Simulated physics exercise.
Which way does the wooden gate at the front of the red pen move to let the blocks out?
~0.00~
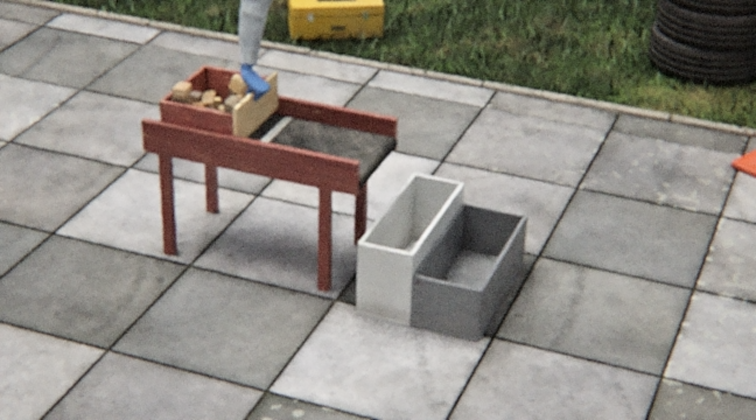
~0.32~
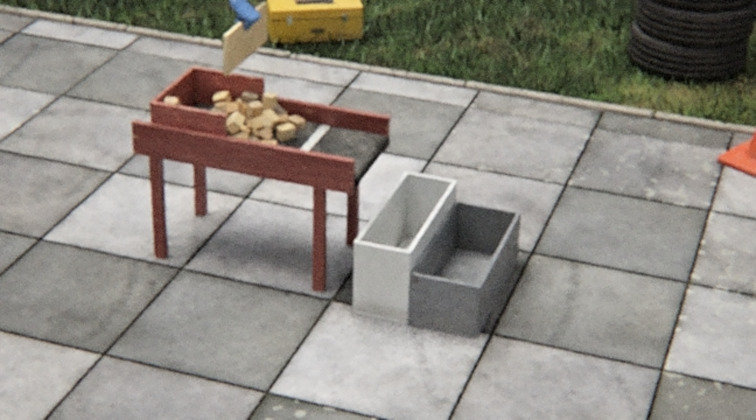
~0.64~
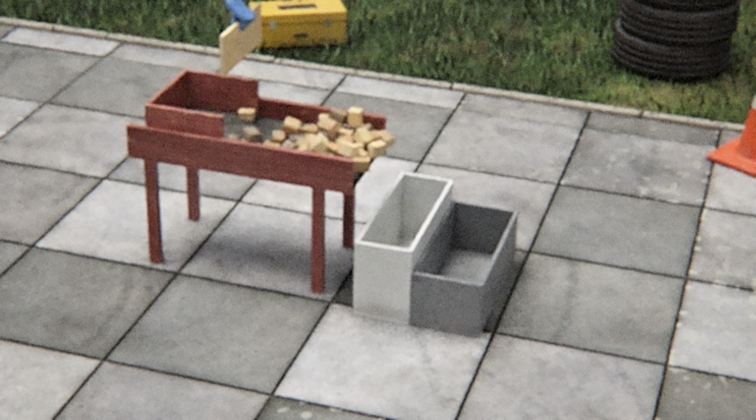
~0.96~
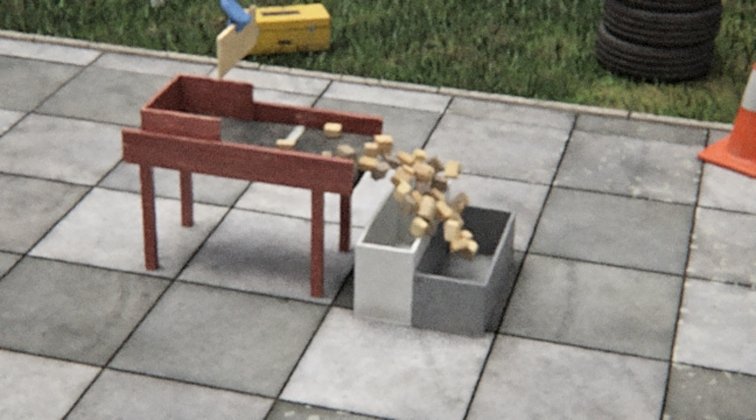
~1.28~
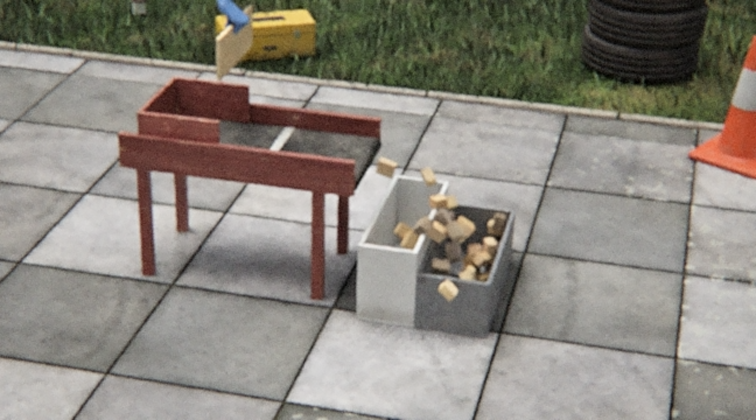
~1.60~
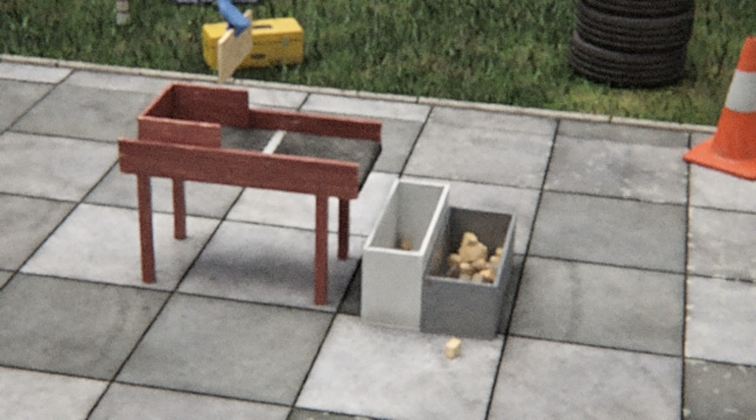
The gate moves up, lifted clear of the red pen by a blue-gripped arm.
